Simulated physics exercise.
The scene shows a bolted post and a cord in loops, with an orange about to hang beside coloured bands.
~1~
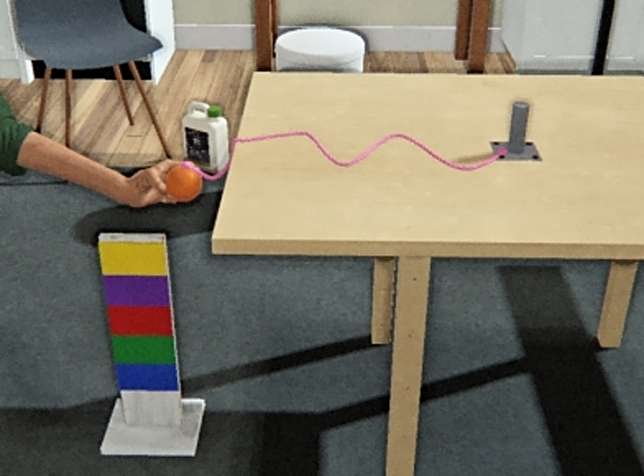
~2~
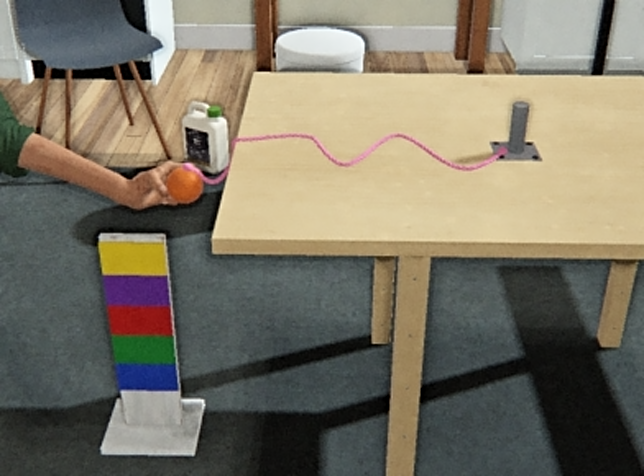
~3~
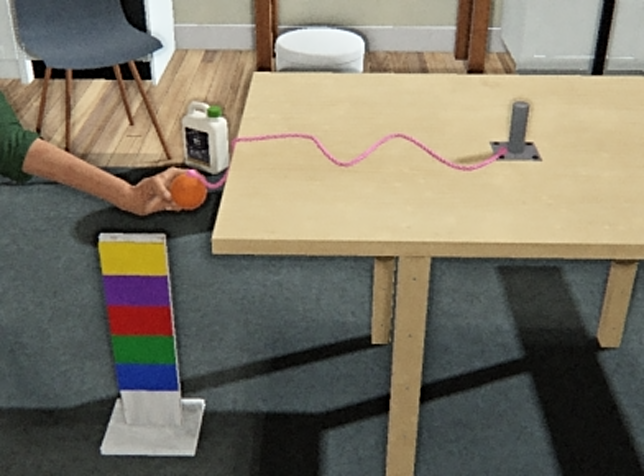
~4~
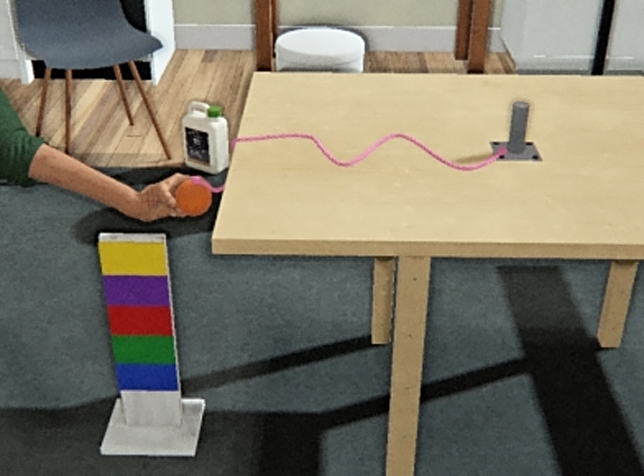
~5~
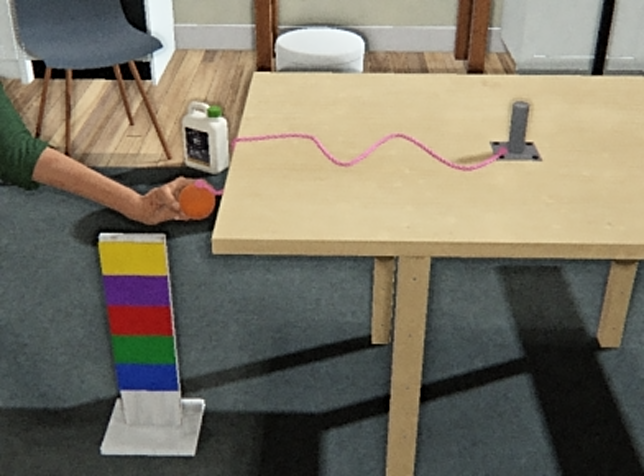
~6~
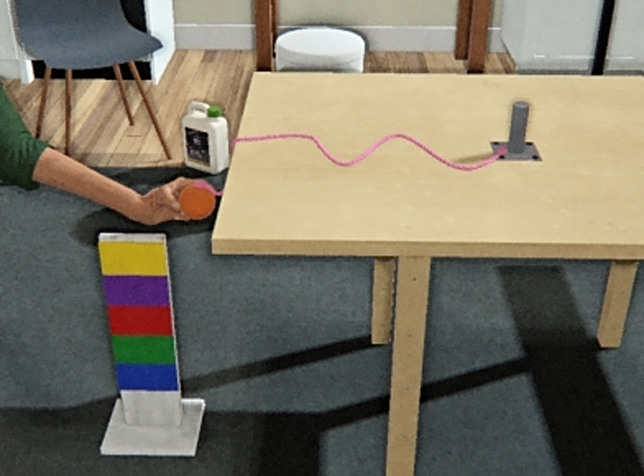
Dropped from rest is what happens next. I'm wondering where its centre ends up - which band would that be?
That would be the green band.
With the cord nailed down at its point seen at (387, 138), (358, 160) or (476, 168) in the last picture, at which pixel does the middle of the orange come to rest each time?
They end up at (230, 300), (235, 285) and (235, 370).
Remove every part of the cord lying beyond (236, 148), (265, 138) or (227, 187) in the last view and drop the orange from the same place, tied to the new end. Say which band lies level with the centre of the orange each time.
In order of the tries: Purple; then yellow; then red.
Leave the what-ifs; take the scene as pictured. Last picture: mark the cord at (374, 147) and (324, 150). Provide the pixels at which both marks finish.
First: (297, 155). Second: (233, 188).
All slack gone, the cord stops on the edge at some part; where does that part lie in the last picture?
Spot: Approx. (337, 163).
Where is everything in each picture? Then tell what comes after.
In the first picture, orange (184, 183); yellow (133, 260); purple (137, 292); red (140, 321); green (144, 351); blue (147, 378).
In the second picture, orange (185, 185); cord through (479, 166) (418, 144) (366, 154) (319, 146) (248, 140).
In the third picture, orange (188, 191).
In the fourth picture, orange (193, 198); cord through (479, 166) (418, 144) (366, 154) (319, 146) (248, 140).
In the fifth picture, orange (197, 201).
In the sixth picture, orange (197, 201); cord through (479, 166) (418, 144) (366, 154) (319, 146) (248, 140).
Soon after, orange near (257, 321); level with red.
After that, orange near (241, 369); level with green.
In the end, orange near (246, 366); level with green. Its centre hangs level with the green band.
